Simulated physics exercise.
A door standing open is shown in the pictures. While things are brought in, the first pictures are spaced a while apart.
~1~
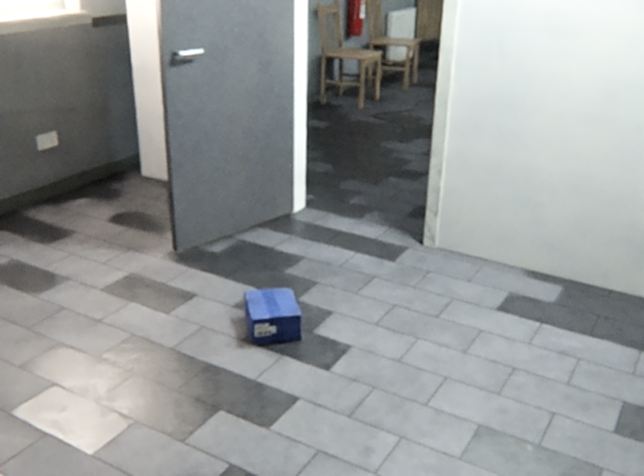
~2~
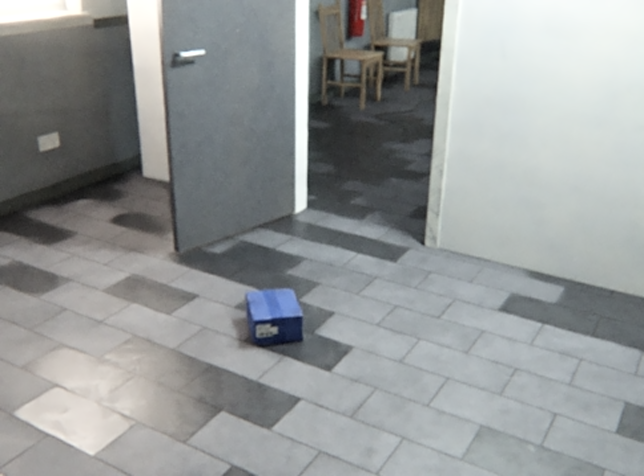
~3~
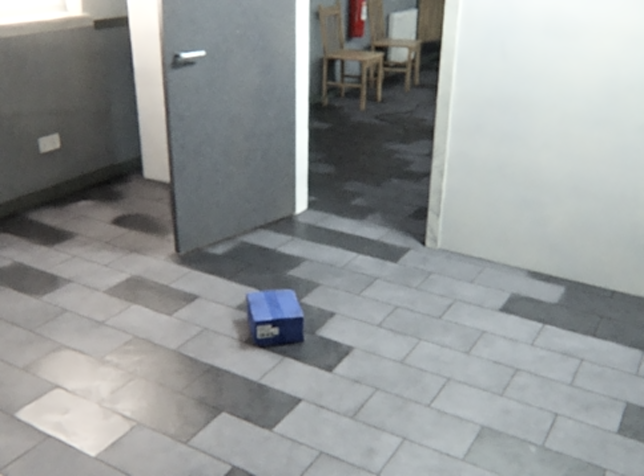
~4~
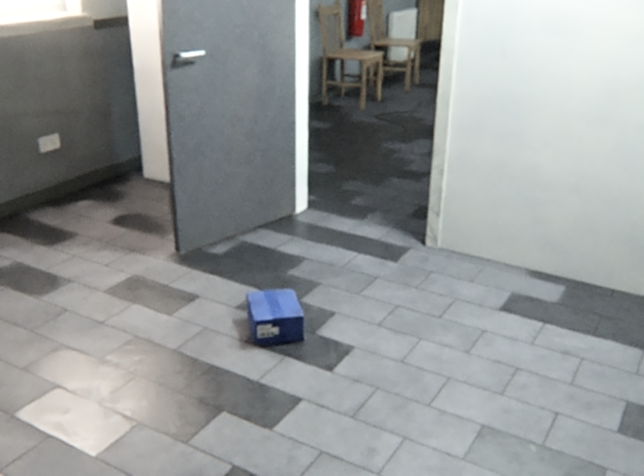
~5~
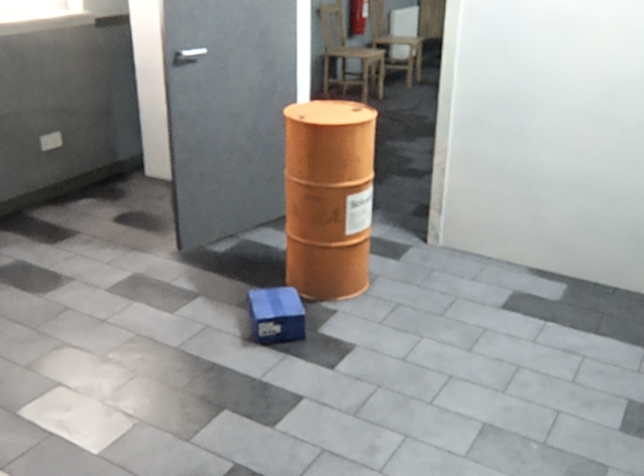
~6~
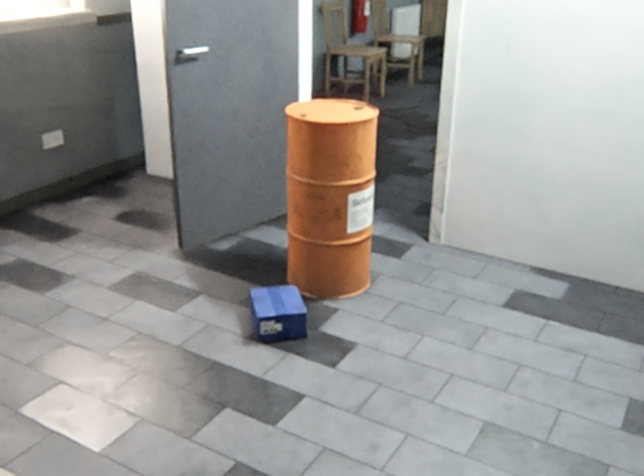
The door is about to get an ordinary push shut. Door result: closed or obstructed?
It never touches the doorframe.
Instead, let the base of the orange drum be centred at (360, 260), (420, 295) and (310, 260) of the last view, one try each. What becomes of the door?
The door is obstructed in case one, finishes its swing in case two and is obstructed in case three.
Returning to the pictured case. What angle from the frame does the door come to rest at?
The door ends up some 60° open.
Then, 0.80 s on from there, open by 91°.
Then, 1.30 s on from there, open by 74°.
In the end, open by 61°; both unmoved. At the end, from the last picture's camera, orange drum near (333, 199).
